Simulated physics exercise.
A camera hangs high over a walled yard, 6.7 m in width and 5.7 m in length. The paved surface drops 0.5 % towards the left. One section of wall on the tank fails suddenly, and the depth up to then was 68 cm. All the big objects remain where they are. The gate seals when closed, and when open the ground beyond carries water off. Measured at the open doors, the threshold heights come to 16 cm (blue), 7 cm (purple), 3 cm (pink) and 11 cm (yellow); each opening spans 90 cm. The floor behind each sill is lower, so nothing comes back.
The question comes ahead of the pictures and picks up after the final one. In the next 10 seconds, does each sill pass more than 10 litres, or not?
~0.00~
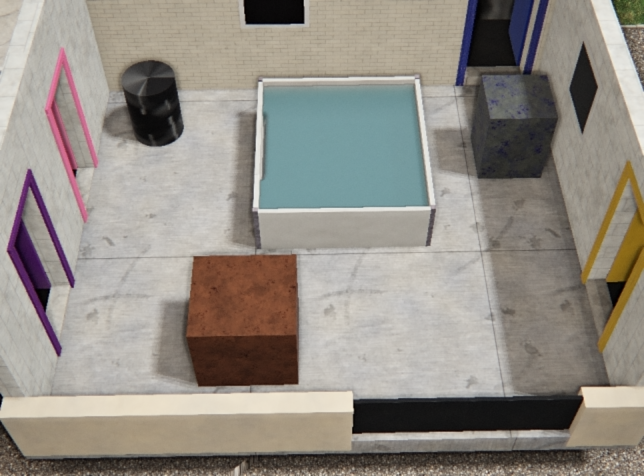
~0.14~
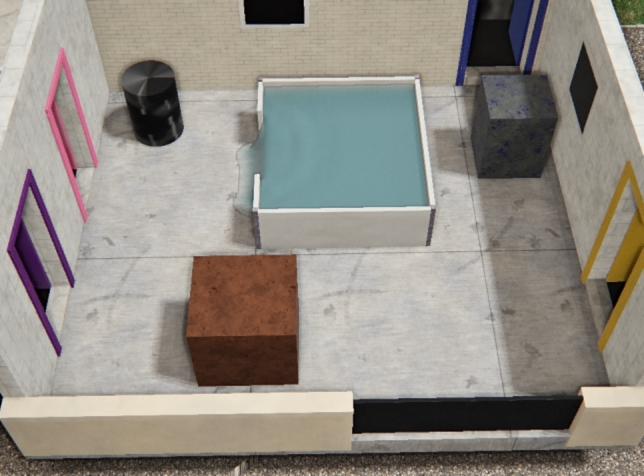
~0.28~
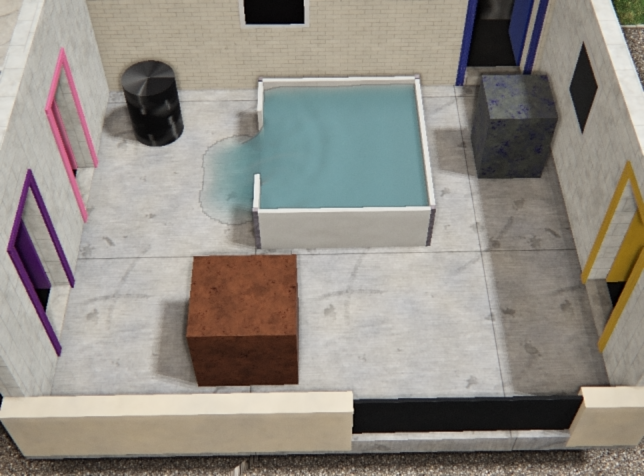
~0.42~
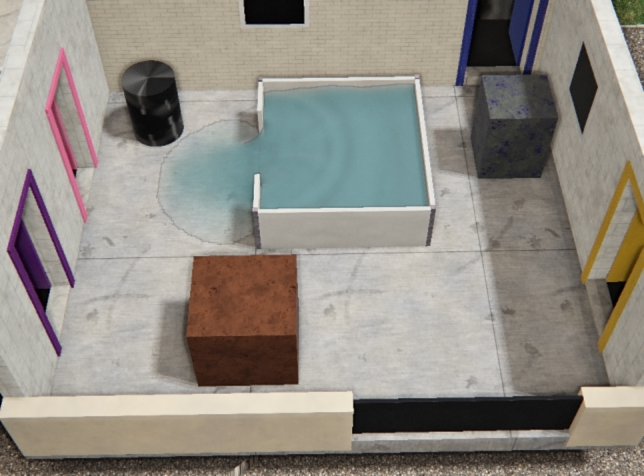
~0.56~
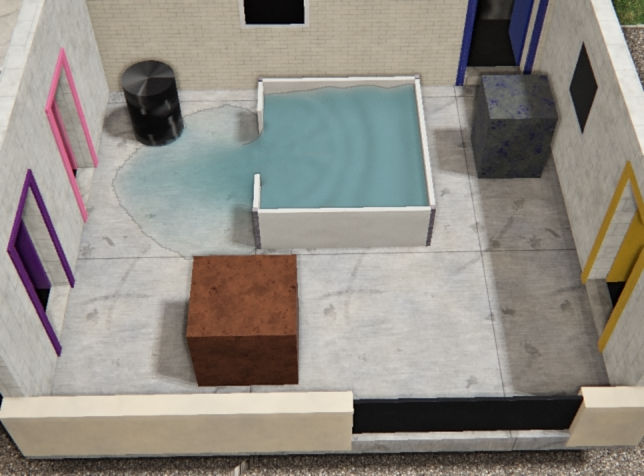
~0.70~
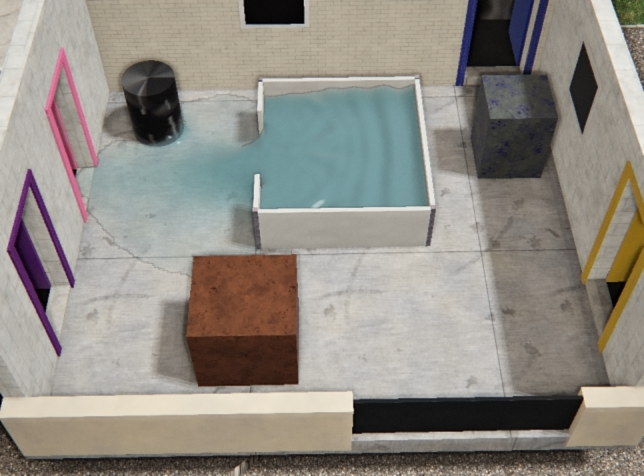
Result: Blue door: The inflow ends up lower than the cap. Purple door: The inflow ends up higher than the cap. Pink door: The inflow ends up higher than the cap. Yellow door: The inflow ends up lower than the cap.
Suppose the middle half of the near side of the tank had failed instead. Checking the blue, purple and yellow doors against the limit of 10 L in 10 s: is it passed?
Then it goes blue fine, purple too high, yellow too high.
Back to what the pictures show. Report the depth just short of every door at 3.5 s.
You'd get blue at 0 cm, purple at 10 cm, pink at 23 cm, and yellow at 0 cm.
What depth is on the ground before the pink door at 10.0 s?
Close to 12.5 cm of depth.
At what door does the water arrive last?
That's the yellow door.
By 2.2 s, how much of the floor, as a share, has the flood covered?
Close to 35 in a hundred parts are wet.
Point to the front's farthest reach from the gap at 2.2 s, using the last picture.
About pixel (45, 427).
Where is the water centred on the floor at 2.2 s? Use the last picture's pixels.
Its balance point sits around (271, 182).
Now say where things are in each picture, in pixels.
In the first frame, still water, 68 cm deep, in the tank at (341, 144).
In the second frame, the front is at (250, 146), 0.7 m from the gap at (263, 166); 0.3 m2 of floor is under water; 68 cm left at the back of the tank.
In the third frame, the front is at (213, 153), 0.9 m from the gap at (263, 169); 1.0 m2 of floor is under water; 68 cm left at the back of the tank.
In the fourth frame, the front is at (166, 169), 1.4 m from the gap at (263, 169); 2.4 m2 of floor is under water; 68 cm left at the back of the tank.
In the fifth frame, the front is at (121, 191), 2.0 m from the gap at (263, 169); 3.9 m2 of floor is under water; 66 cm left at the back of the tank.
In the sixth frame, the front is at (86, 172), 2.6 m from the gap at (263, 168); 5.2 m2 of floor is under water; 59 cm left at the back of the tank.
After 1.4 s water covers 25 % of the floor and is deepest (44 cm) near (97, 164); blue door not reached, purple door 5 cm at the sill, 0 L in, pink door 18 cm at the sill, 113 L in, yellow door not reached.
After 2.2 s water covers 35 % of the floor and is deepest (36 cm) near (97, 164); blue door not reached, purple door 14 cm at the sill, 7 L in, pink door 25 cm at the sill, 329 L in, yellow door not reached.
After 3.5 s water covers 45 % of the floor and is deepest (26 cm) near (257, 179); blue door not reached, purple door 10 cm at the sill, 25 L in, pink door 23 cm at the sill, 615 L in, yellow door not reached.
After 6.0 s water covers 70 % of the floor and is deepest (20 cm) near (110, 96); blue door 8 cm at the sill, 0 L in, purple door 8 cm at the sill, 34 L in, pink door 18 cm at the sill, 943 L in, yellow door not reached.
After 10.0 s water covers 90 % of the floor and is deepest (14 cm) near (97, 164); blue door 10 cm at the sill, 0 L in, purple door 6 cm at the sill, 39 L in, pink door 13 cm at the sill, 1222 L in, yellow door 5 cm at the sill, 0 L in.
